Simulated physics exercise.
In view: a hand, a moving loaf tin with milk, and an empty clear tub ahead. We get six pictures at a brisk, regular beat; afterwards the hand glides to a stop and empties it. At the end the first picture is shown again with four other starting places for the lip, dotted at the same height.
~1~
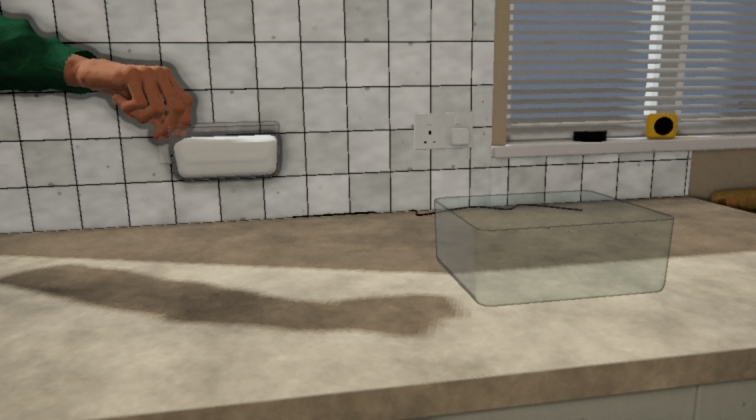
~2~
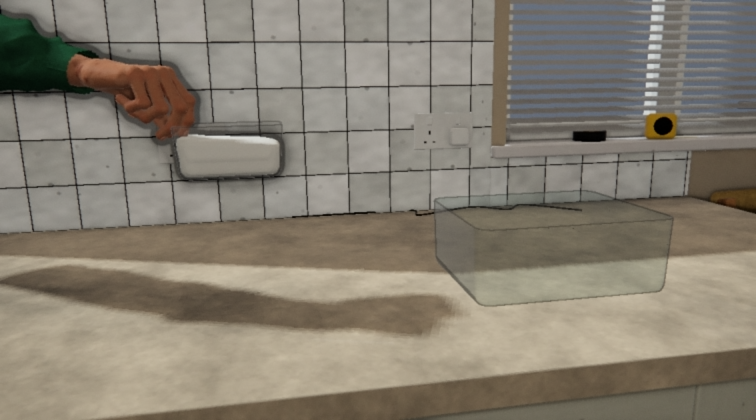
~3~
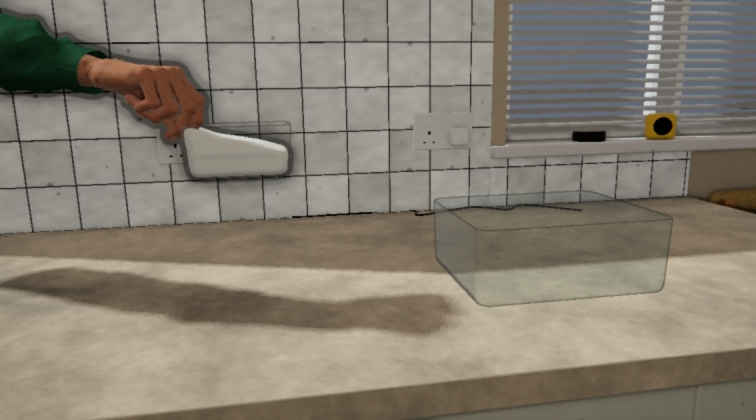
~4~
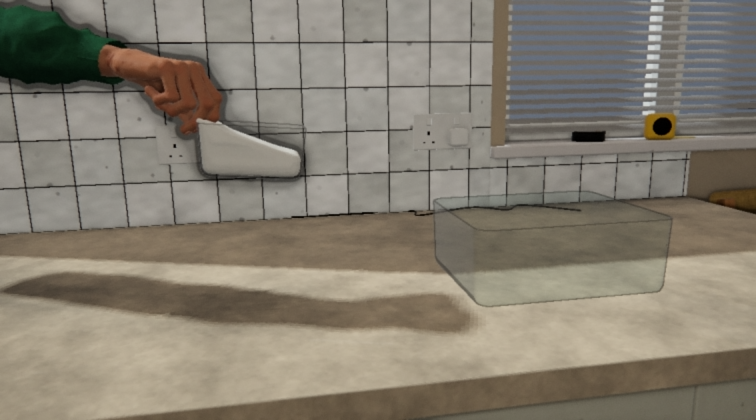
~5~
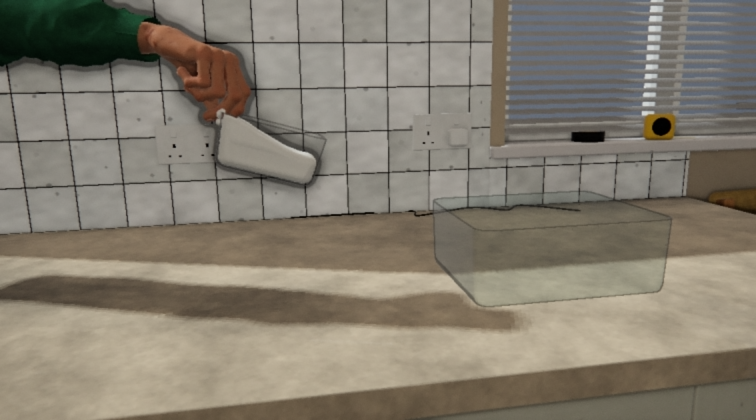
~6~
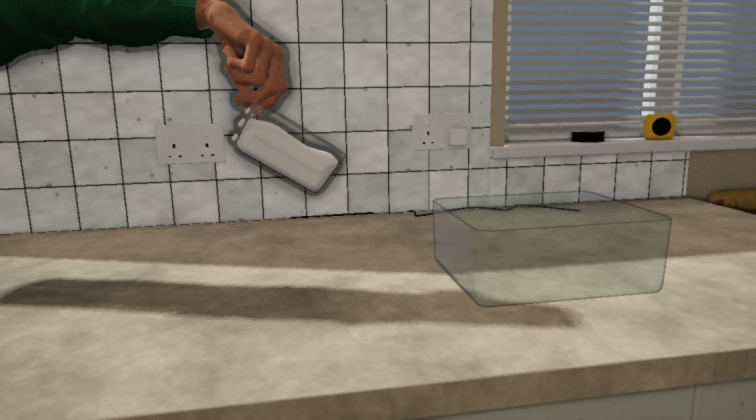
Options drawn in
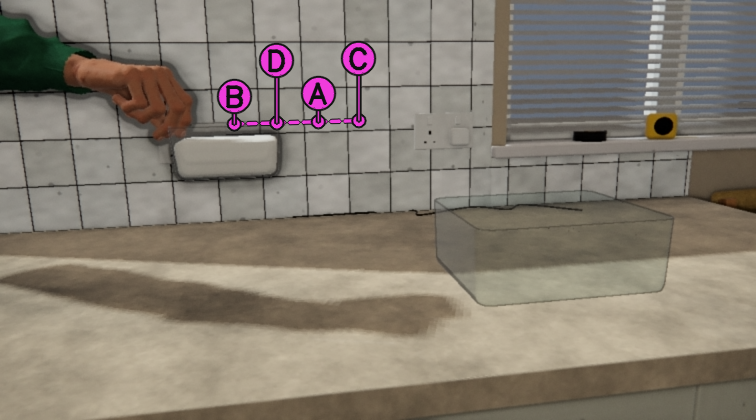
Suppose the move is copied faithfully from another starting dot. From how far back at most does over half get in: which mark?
Spot A.
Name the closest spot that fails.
D it is.
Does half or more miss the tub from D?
Yes, it does.
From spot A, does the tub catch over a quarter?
Yes, clearly.
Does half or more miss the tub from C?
No.
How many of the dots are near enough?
Two of the four.
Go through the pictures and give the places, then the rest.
Upright, lip at (277, 122); tub from (475, 306) to (661, 290); nothing has left yet, in the first frame.
Upright, lip at (279, 122); nothing has left yet, in the second frame.
Upright, lip at (288, 122); nothing has left yet, in the third frame.
Tipped about 5°, lip at (303, 126); milk is over the rim, down to (208, 121), in the fourth frame.
Tipped about 16°, lip at (323, 136); milk is over the rim, down to (220, 123), in the fifth frame.
Tipped about 33°, lip at (342, 151); nothing has left yet, in the sixth frame.
In magenta, A at (318, 121); B at (234, 124); C at (358, 120); D at (276, 122).
If A is chosen, about 81 % lands in the tub, 12 % falls short and 7 % goes beside or beyond.
If B is chosen, about 0 % lands in the tub, 96 % falls short and 4 % goes beside or beyond.
If C is chosen, about 85 % lands in the tub, 4 % falls short and 12 % goes beside or beyond.
If D is chosen, about 12 % lands in the tub, 84 % falls short and 5 % goes beside or beyond.
